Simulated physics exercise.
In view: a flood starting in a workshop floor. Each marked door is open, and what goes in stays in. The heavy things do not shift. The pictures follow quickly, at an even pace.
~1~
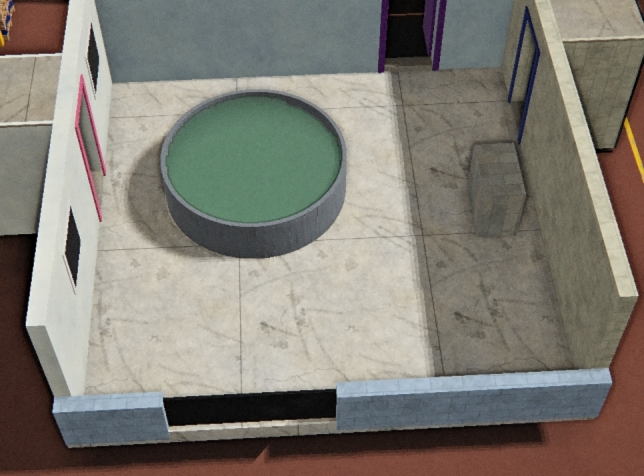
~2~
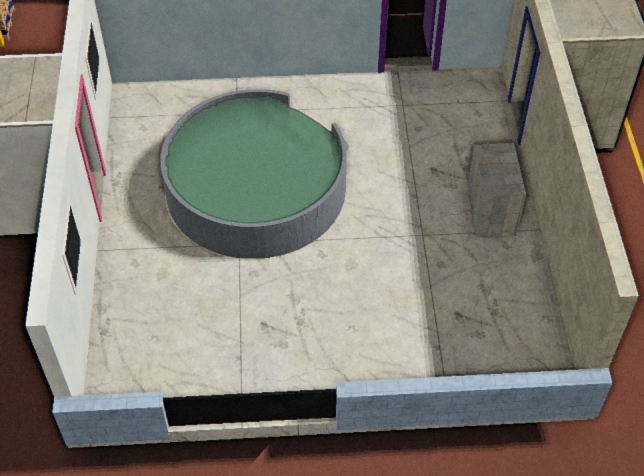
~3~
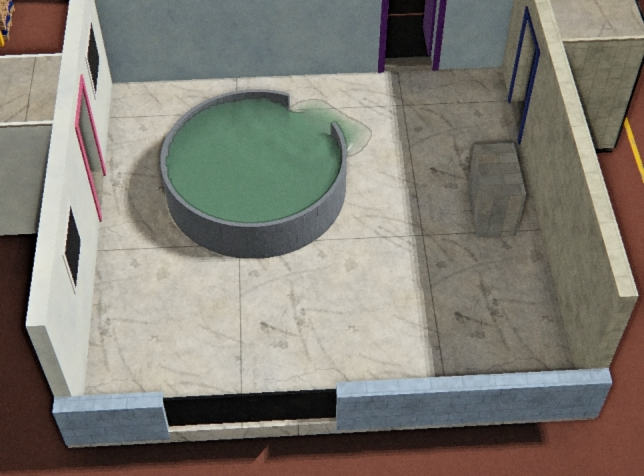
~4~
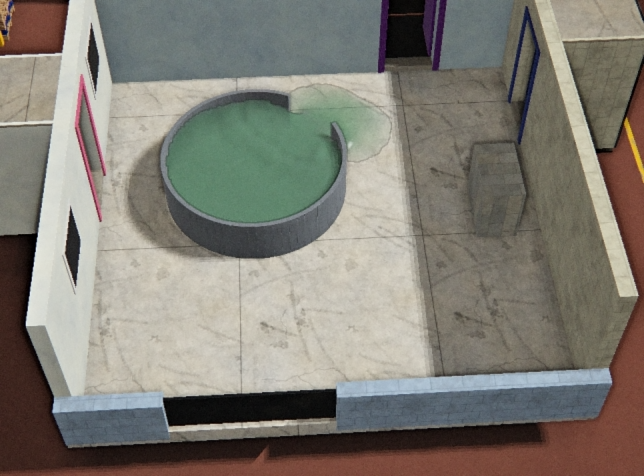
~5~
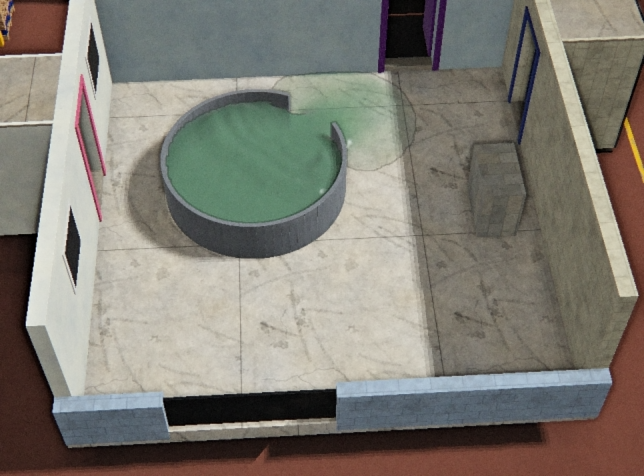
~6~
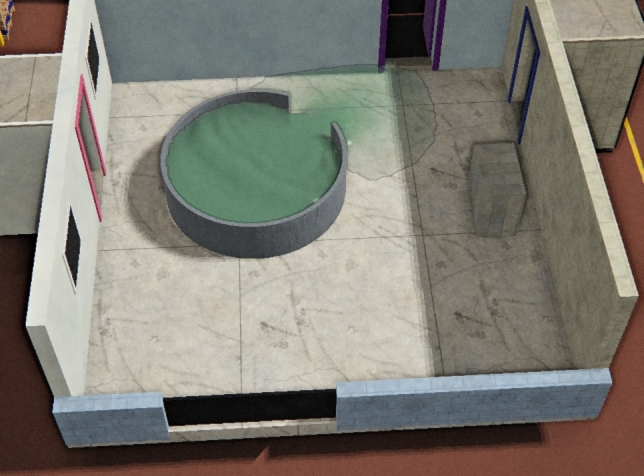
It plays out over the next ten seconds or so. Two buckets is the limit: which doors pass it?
One by one: The blue door floods; the pink door holds within the limit; the purple door floods.
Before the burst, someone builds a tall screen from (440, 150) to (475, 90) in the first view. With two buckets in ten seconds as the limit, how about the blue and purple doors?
One by one: The blue one takes more, the purple one is over.
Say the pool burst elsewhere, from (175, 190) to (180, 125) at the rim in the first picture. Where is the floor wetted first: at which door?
That is the pink-painted one.
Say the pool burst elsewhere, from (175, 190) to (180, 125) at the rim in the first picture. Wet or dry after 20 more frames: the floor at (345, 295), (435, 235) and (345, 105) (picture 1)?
As listed: Dry, not flooded, flooded.
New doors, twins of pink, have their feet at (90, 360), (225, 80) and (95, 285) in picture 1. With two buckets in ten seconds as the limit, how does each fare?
In turn: Takes less, keeps below it, is under.
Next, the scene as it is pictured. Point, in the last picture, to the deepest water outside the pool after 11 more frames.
Roughly at (493, 79).
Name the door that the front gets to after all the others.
Last comes the pink one.
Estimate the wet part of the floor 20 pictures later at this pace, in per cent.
Near 40 in a hundred.
A moment on, water covers 20 % of the floor; the blue door not reached, the pink door not reached, the purple door over two buckets in.
Next, water covers 25 % of the floor; the blue door over two buckets in, the pink door not reached, the purple door over two buckets in.
Then, water covers 40 % of the floor; the blue door far over two buckets in, the pink door not reached, the purple door far over two buckets in.
Later, water covers 70 % of the floor; the blue door far over two buckets in, the pink door wet at the sill, nothing in, the purple door far over two buckets in.
In the end, water covers 95 % of the floor; the blue door far over two buckets in, the pink door wet at the sill, nothing in, the purple door far over two buckets in.
